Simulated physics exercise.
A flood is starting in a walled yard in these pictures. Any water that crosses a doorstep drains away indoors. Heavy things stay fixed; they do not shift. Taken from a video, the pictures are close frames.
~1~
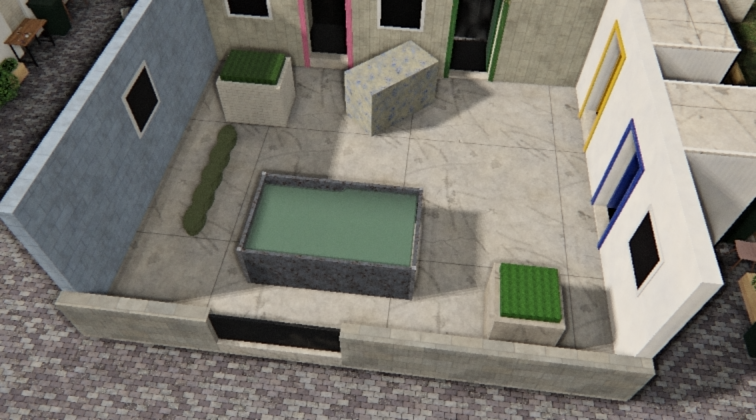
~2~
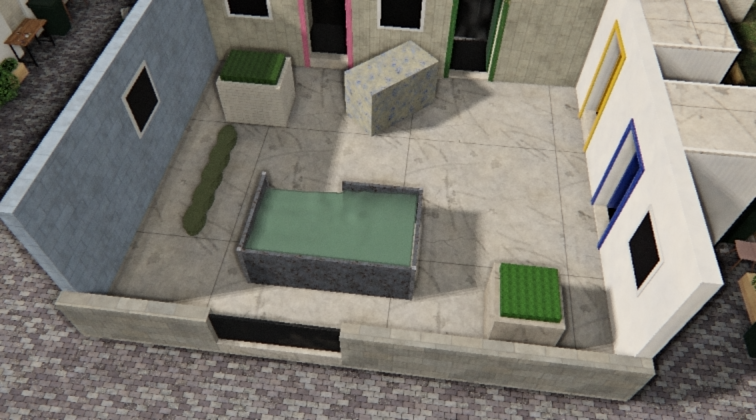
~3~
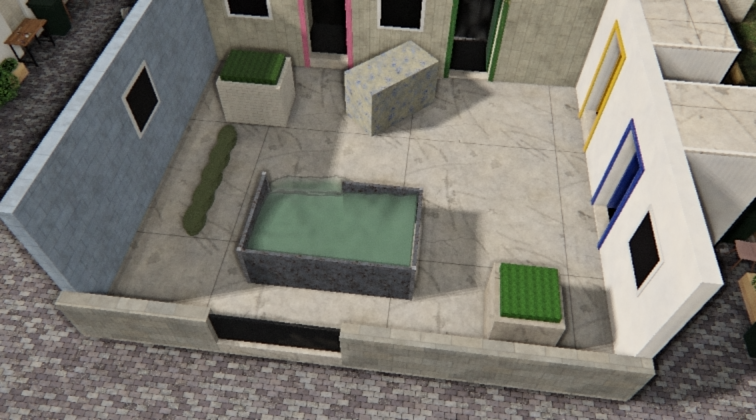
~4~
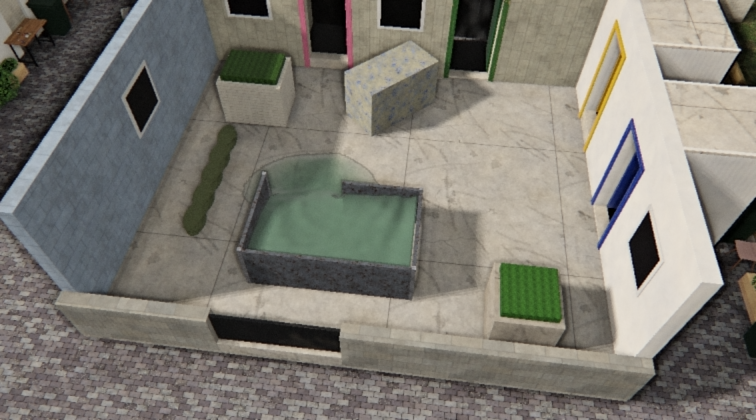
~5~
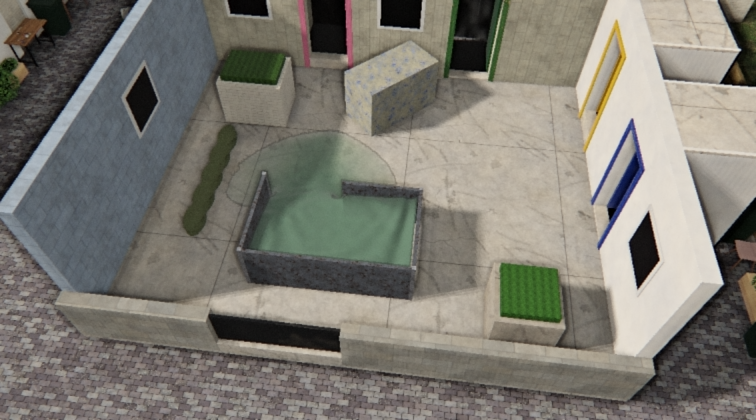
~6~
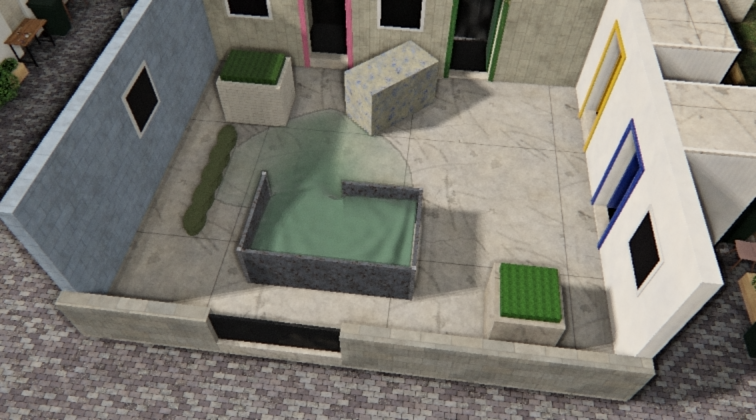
Walled yard with a stone tank of still green water, its far side opening and water spreading out across the paving.
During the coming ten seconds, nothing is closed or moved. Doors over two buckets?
In the end the green door holds up fine I think; the yellow door holds up fine I think; the blue door holds up fine I think; the pink door gets overrun I think.
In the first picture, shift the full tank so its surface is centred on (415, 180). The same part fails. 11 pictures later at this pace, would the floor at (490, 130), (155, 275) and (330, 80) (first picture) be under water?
Points in order: Inundated; not reached; inundated.
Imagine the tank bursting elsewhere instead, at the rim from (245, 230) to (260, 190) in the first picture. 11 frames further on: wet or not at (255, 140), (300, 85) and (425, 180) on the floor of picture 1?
Submerged, unwetted, unwetted.
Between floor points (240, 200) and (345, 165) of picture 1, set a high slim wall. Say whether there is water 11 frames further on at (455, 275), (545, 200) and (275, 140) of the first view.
Taking the points in the order given, they are high and dry, inundated and high and dry.
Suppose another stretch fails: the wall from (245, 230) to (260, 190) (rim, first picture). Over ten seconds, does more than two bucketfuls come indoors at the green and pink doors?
I think the green door remains below the limit and the pink door remains below the limit.
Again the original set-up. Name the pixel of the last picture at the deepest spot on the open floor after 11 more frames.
Deepest point: About (315, 71).
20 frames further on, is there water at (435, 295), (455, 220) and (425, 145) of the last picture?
As listed, the points end up high and dry, high and dry and soaked.
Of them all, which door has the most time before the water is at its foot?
It's the blue door.
A moment on, water covers 25 % of the floor; the green door not reached, the yellow door not reached, the blue door not reached, the pink door under two buckets in.
Next, water covers 35 % of the floor; the green door wet at the sill, nothing in, the yellow door not reached, the blue door not reached, the pink door far over two buckets in.
Then, water covers 55 % of the floor; the green door under two buckets in, the yellow door not reached, the blue door not reached, the pink door far over two buckets in.
Later, water covers 70 % of the floor; the green door under two buckets in, the yellow door wet at the sill, nothing in, the blue door wet at the sill, nothing in, the pink door far over two buckets in.
In the end, water covers 95 % of the floor; the green door under two buckets in, the yellow door wet at the sill, nothing in, the blue door wet at the sill, nothing in, the pink door far over two buckets in.
